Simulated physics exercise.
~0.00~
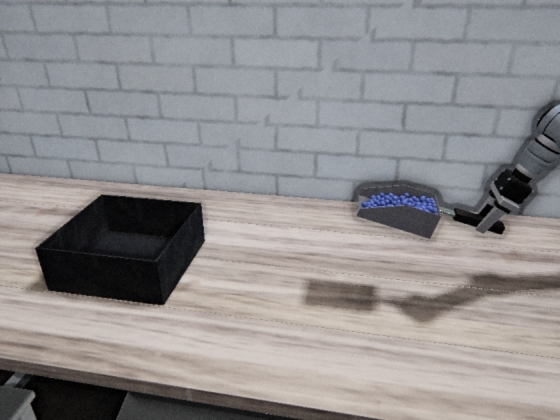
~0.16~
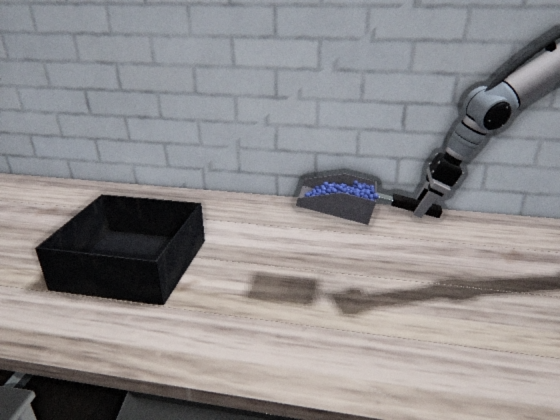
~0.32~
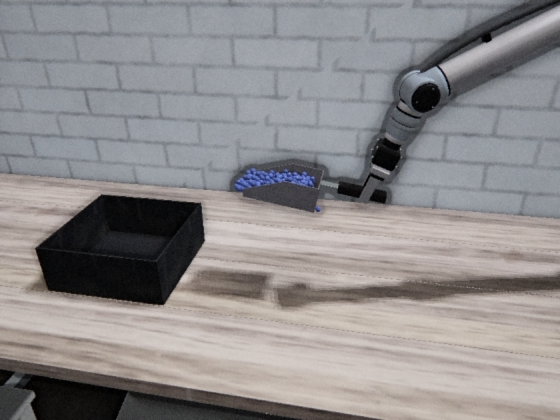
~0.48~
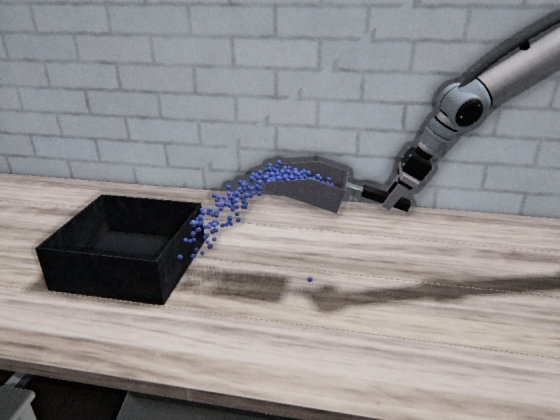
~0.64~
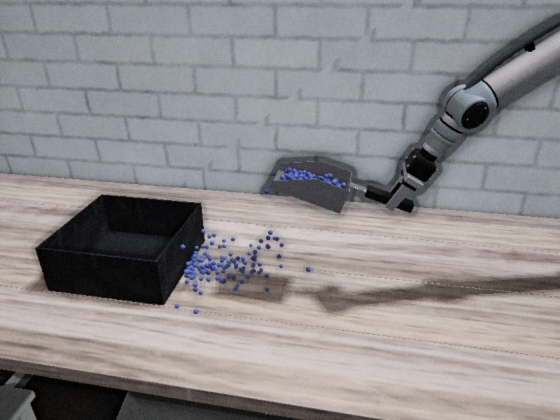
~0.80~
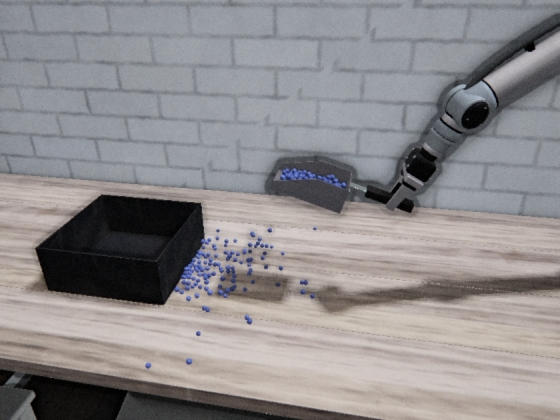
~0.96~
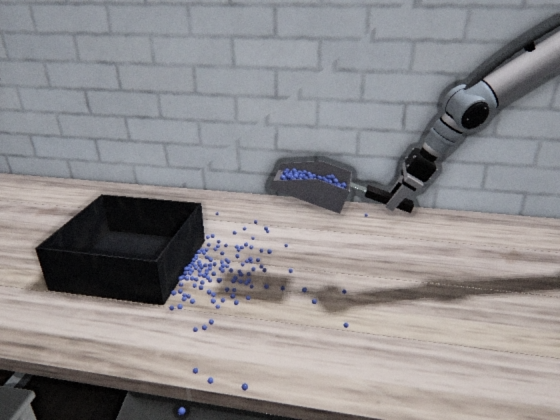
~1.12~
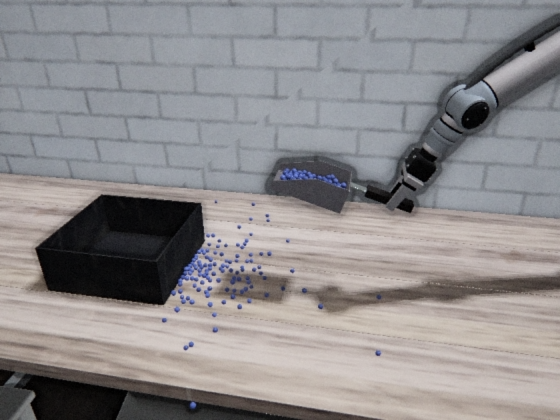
A robot arm swings a scoop of blue beads left, spilling many beside a black box.
